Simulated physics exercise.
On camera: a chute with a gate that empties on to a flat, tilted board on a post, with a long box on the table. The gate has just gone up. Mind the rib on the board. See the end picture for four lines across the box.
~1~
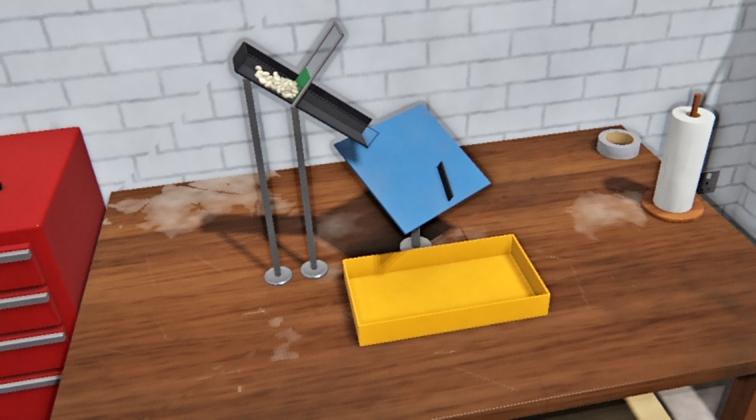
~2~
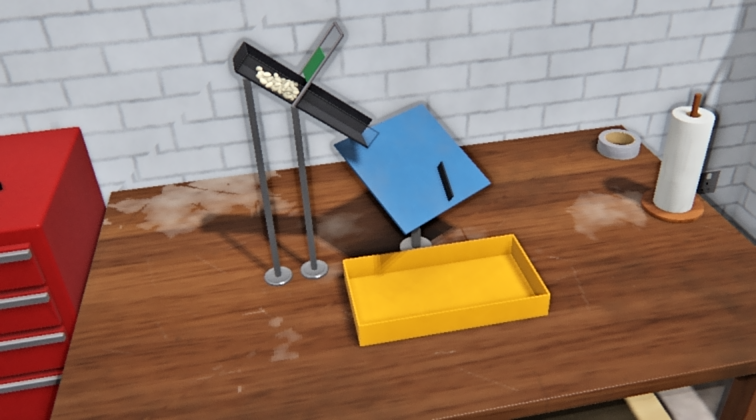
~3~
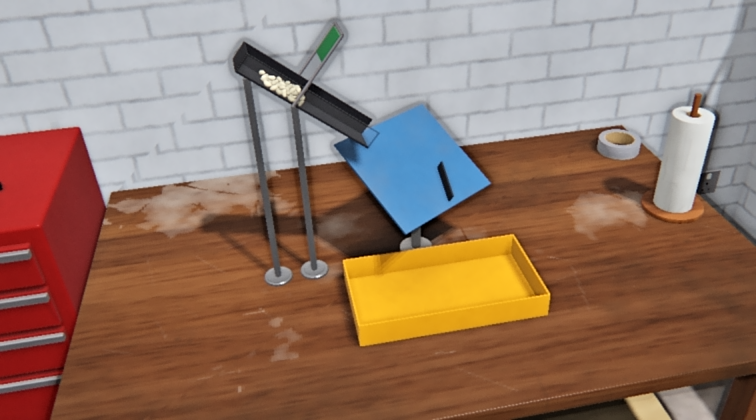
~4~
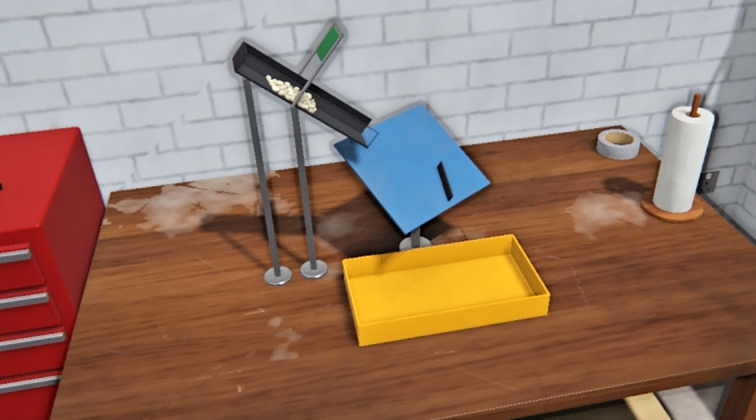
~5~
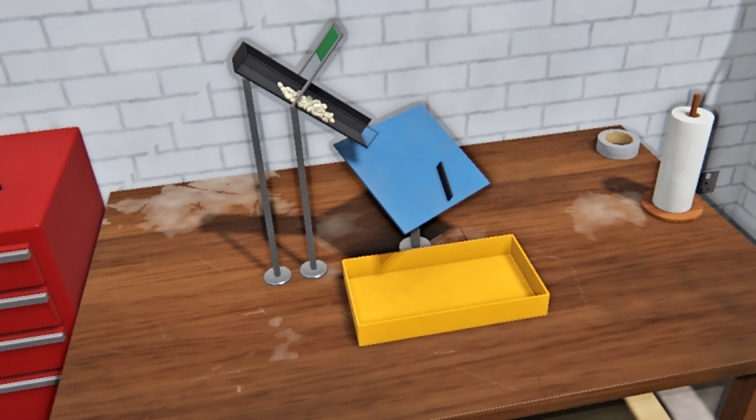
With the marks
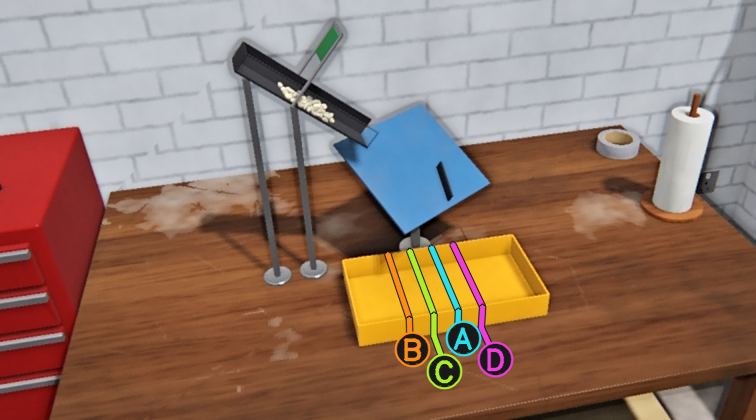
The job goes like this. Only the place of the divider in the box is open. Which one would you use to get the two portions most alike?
Best: D.
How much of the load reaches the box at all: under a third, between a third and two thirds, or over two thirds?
It is over two thirds.
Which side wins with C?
Right.
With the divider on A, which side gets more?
Right.
On the marked copy, line A crosses the front rim at (458, 309); line B crosses the front rim at (409, 318); line C crosses the front rim at (433, 313); line D crosses the front rim at (482, 305).
With A, of what is caught, none on the left of the divider, all on the right.
With B, of what is caught, none on the left of the divider, all on the right.
With C, of what is caught, none on the left of the divider, all on the right.
With D, of what is caught, about half on the left of the divider, about half on the right.
